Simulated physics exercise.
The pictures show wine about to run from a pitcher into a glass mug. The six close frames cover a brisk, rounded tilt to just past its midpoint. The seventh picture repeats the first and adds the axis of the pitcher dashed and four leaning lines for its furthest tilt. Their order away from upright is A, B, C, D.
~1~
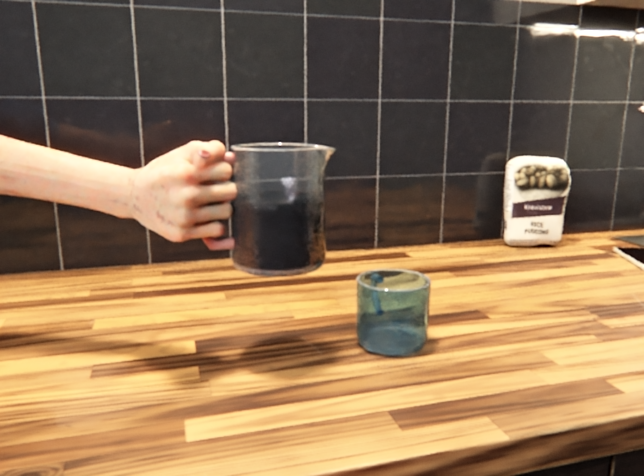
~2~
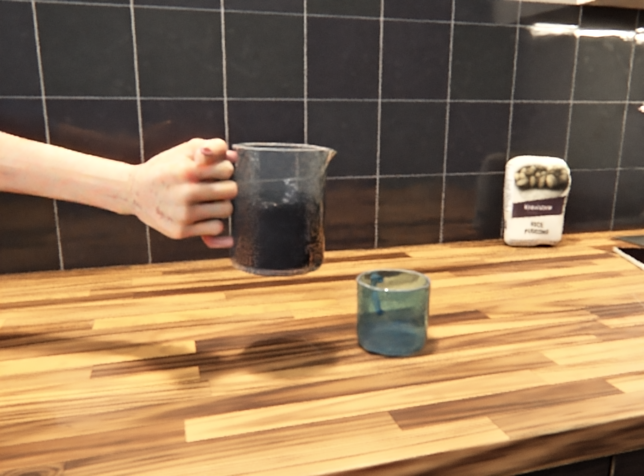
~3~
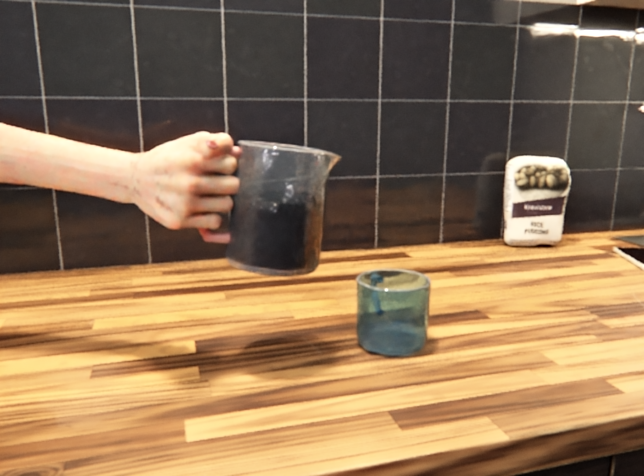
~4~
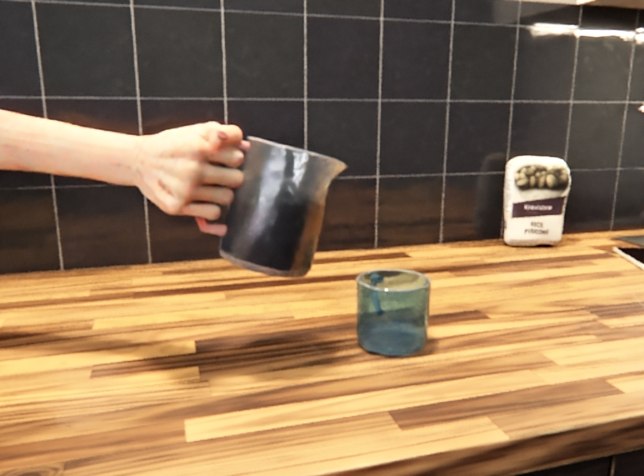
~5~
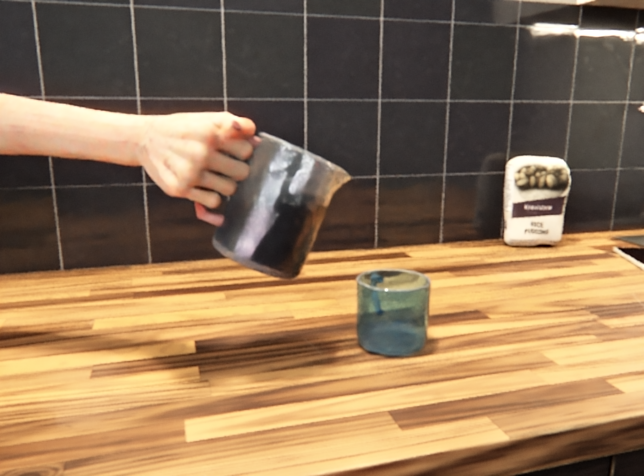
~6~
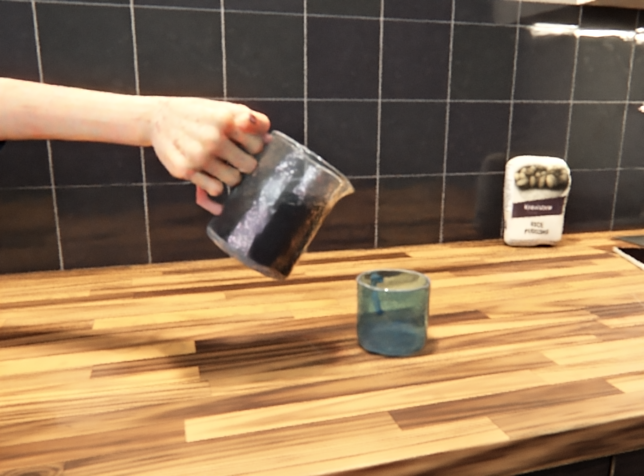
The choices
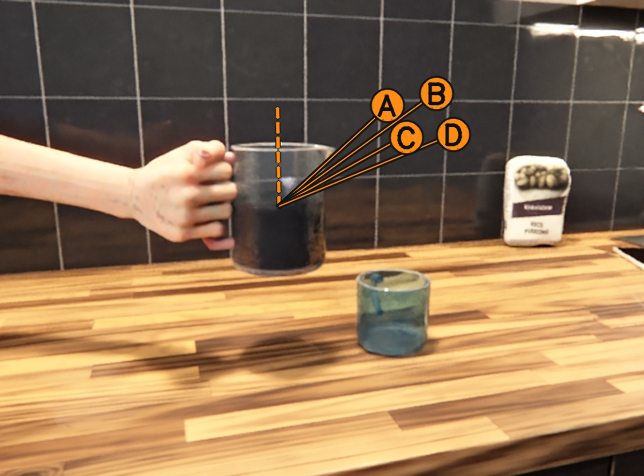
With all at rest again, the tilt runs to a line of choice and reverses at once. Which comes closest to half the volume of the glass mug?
D.
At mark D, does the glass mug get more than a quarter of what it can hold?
Yes.
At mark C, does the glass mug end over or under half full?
Under half.
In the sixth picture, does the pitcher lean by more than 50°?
No.
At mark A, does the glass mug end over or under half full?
Under half.
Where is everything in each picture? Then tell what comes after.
In the first frame, upright, lip at (333, 149); rim of the glass mug round (394, 279); nothing has left yet.
In the second frame, upright, lip at (335, 151); nothing has left yet.
In the third frame, tipped about 7°, lip at (339, 156); nothing has left yet.
In the fourth frame, tipped about 15°, lip at (345, 165); nothing has left yet.
In the fifth frame, tipped about 25°, lip at (350, 177); nothing has left yet.
In the sixth frame, tipped about 35°, lip at (353, 190); nothing has left yet.
On the marked copy, A at (375, 117); B at (422, 102); C at (390, 143); D at (437, 140).
For mark A, the glass mug ends with about 4 % of what it can hold.
For mark B, the glass mug ends with about 14 % of what it can hold.
For mark C, the glass mug ends with about 30 % of what it can hold.
For mark D, the glass mug ends with about 50 % of what it can hold.
